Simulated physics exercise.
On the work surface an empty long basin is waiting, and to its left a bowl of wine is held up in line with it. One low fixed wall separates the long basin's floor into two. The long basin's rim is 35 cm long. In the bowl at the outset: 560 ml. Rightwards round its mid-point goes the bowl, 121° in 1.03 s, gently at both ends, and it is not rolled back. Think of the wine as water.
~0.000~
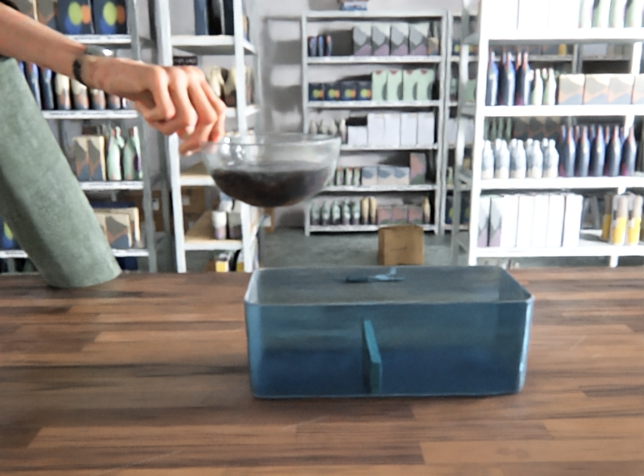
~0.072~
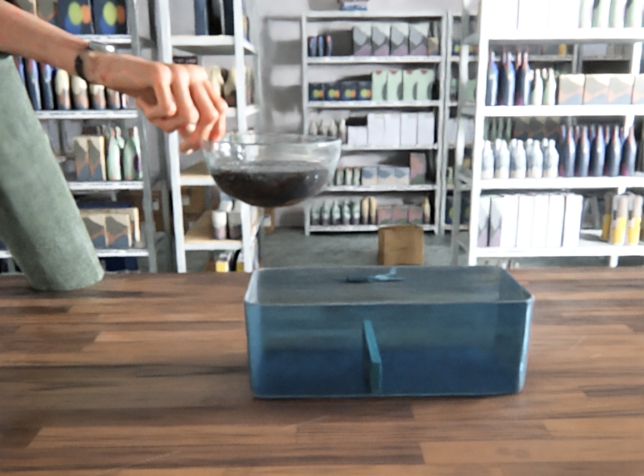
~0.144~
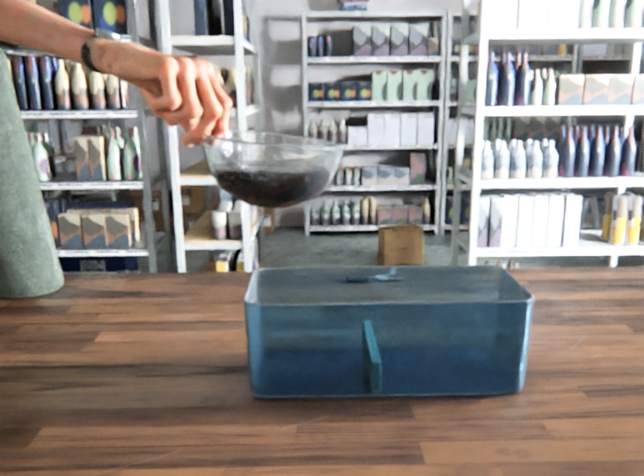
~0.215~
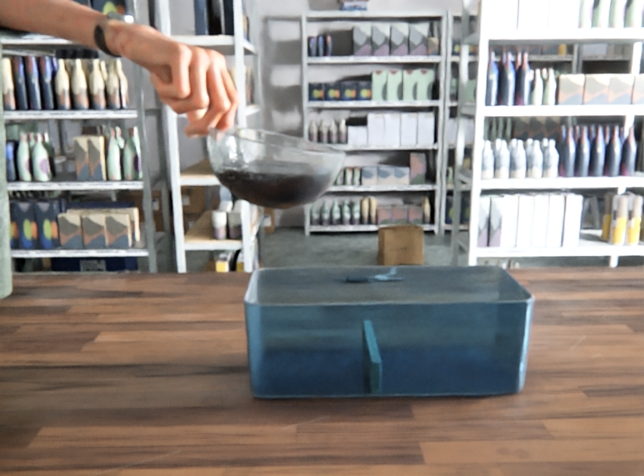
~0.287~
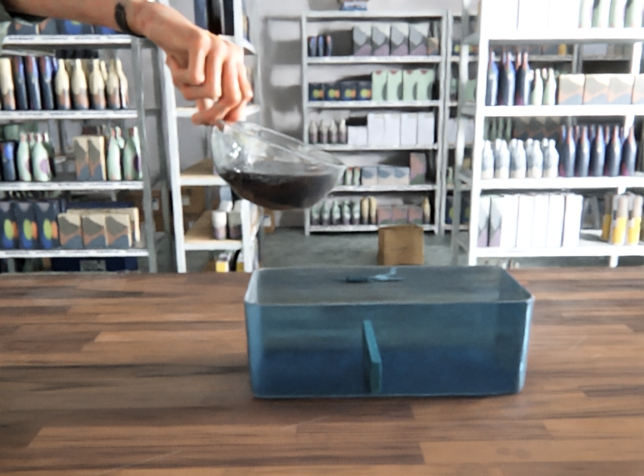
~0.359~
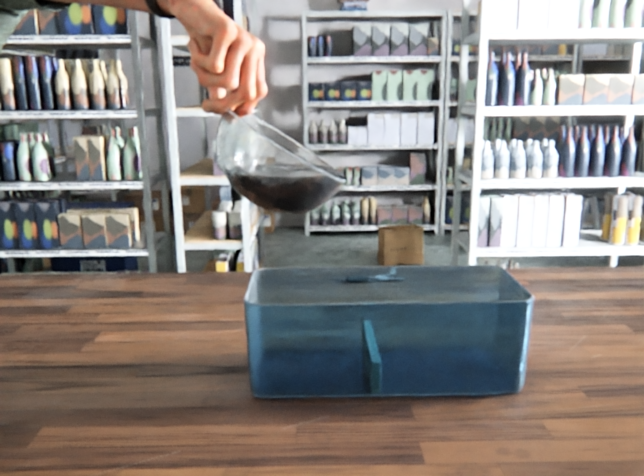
A glass bowl of dark liquid tilts steadily rightwards in a hand above a blue basin.
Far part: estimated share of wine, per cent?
50 per cent.
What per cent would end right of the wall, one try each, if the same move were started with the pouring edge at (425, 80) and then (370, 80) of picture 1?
Near 90 in a hundred on the first go and near 80 in a hundred on the second.
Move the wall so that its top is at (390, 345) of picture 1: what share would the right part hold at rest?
In that case some 20 per cent.
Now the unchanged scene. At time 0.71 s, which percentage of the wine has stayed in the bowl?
Some 16 % of it is still there.
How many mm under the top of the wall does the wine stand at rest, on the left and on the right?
Near 30 mm for the left and near 32 mm for the right.
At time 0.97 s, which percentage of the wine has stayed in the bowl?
Around 0 in a hundred.
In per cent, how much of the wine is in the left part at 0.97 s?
Near 50 in a hundred.
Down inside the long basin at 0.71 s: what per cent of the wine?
Fraction in basin: Approx. 54%.
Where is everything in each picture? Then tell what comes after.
Tilt 0°; pouring edge (339, 140); surface from (212, 167) to (332, 166); the long basin's rim runs from (250, 286) to (517, 283); the wall's top is at (371, 340), in the first frame.
Tilt 1°; pouring edge (340, 142); surface from (212, 167) to (331, 167), in the second frame.
Tilt 6°; pouring edge (342, 147); surface from (213, 165) to (333, 169), in the third frame.
Tilt 13°; pouring edge (344, 155); surface from (216, 165) to (335, 170), in the fourth frame.
Tilt 22°; pouring edge (345, 167); surface from (220, 166) to (339, 171), in the fifth frame.
Tilt 33°; pouring edge (344, 181); surface from (227, 169) to (341, 172); 1 per cent is over the edge, in the sixth frame.
After 0.71 s the tilt is 94° and 17 per cent is still to pour, 15 is left of the wall and 39 right of it.
After 0.97 s the tilt is 120° and 0 per cent is still to pour, 50 is left of the wall and 49 right of it.
After 1.24 s the tilt is 121° and 0 per cent is still to pour, 49 is left of the wall and 50 right of it.
After 1.53 s the tilt is 121° and 0 per cent is still to pour, 49 is left of the wall and 50 right of it.
In the end 49 per cent lies left of the wall, 50 right of it and 1 outside.
